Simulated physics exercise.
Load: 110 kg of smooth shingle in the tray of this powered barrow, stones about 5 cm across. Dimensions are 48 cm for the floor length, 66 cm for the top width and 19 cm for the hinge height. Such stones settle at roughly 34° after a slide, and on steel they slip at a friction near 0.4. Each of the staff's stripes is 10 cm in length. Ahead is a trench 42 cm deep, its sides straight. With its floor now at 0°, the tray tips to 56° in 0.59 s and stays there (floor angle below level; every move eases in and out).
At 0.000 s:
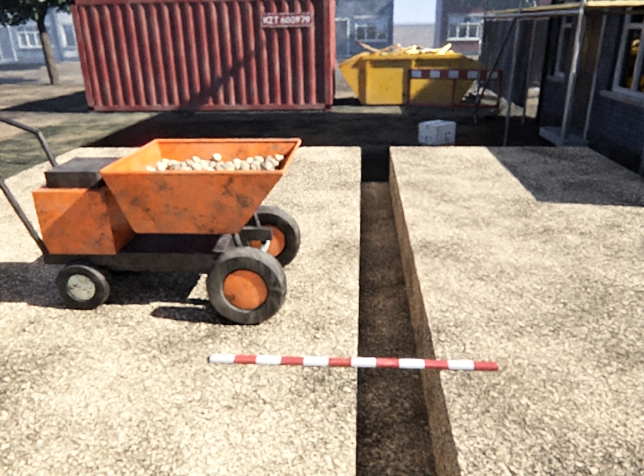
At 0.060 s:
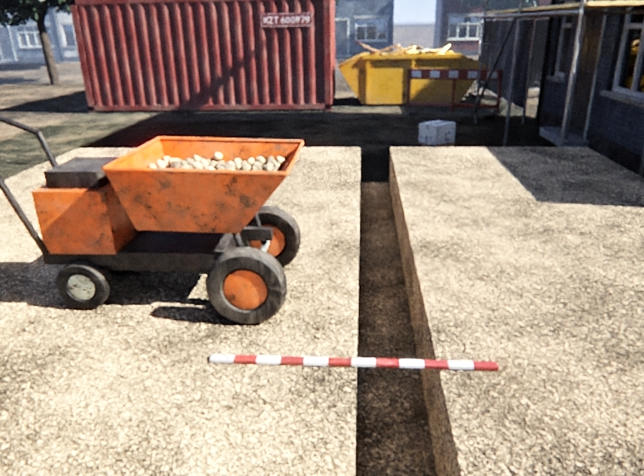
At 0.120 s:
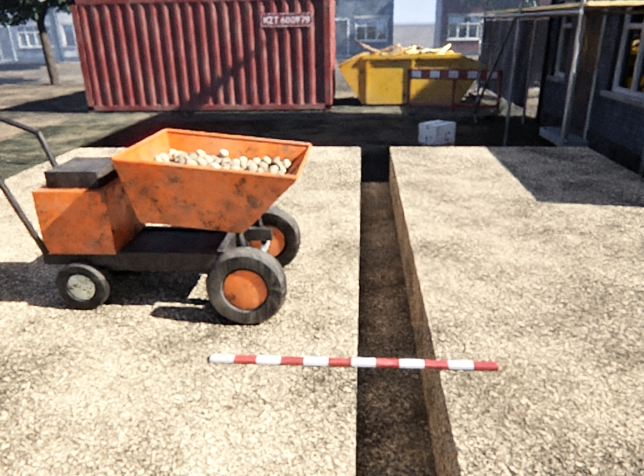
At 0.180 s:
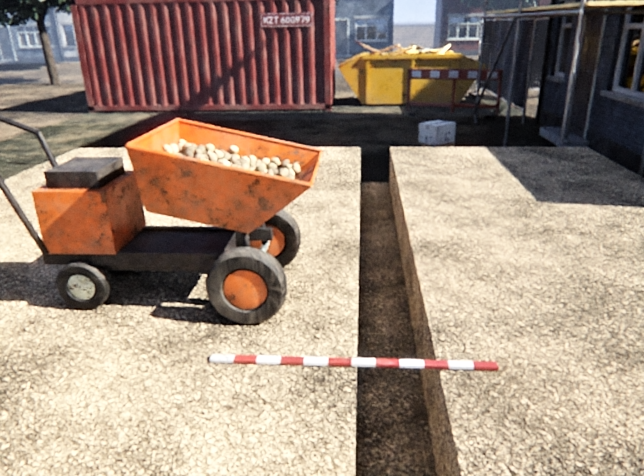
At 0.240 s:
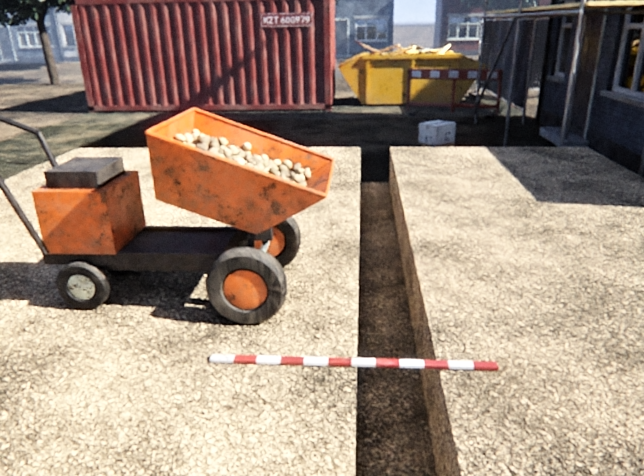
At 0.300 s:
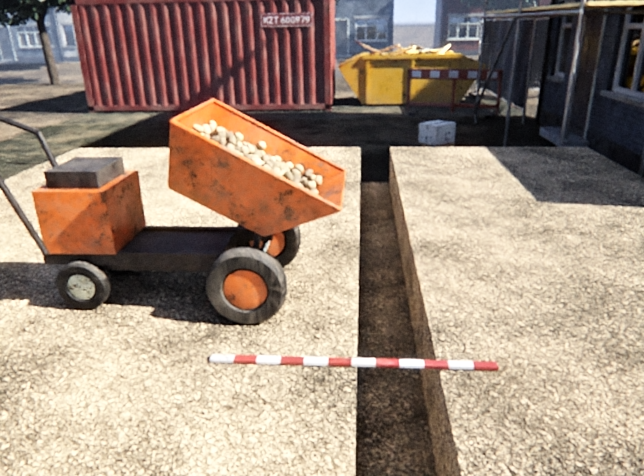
A long red shipping container stands at the back of a sunny building site, seen from a fixed, slightly raised viewpoint. A yellow skip sits right of it, and an orange wheeled dumper filled with pale stones stands at left beside a narrow trench, with a red-and-white staff lying across the foreground. The dumper's tray tilts steadily forward to the right, its rear rising as the stones shift toward the lowering lip.
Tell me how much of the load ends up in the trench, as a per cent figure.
Some 46 per cent ends up in the trench.
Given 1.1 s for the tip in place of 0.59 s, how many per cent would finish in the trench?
That works out at about 55 in a hundred.
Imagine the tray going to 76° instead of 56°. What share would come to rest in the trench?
I'd guess some 60 in a hundred.
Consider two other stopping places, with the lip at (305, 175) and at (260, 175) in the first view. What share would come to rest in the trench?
Around 35 and then 55 percent.
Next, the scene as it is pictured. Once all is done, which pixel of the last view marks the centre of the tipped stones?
I'd point somewhere around (407, 348).
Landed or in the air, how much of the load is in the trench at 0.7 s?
About 5 per cent by then.
After 0.4 s the floor is at 47°; 100 % in the tray; the foremost stones are at (338, 223).
After 0.7 s the floor is at 56°; 95 % in the tray, 5 % in the trench; the foremost stones are at (403, 250).
After 1.0 s the floor is at 56°; 52 % in the tray, 22 % in the trench, 26 % past the trench; the foremost stones are at (505, 290).
After 3.0 s the floor is at 56°; 26 % in the tray, 46 % in the trench, 28 % past the trench; the foremost stones are at (636, 280).
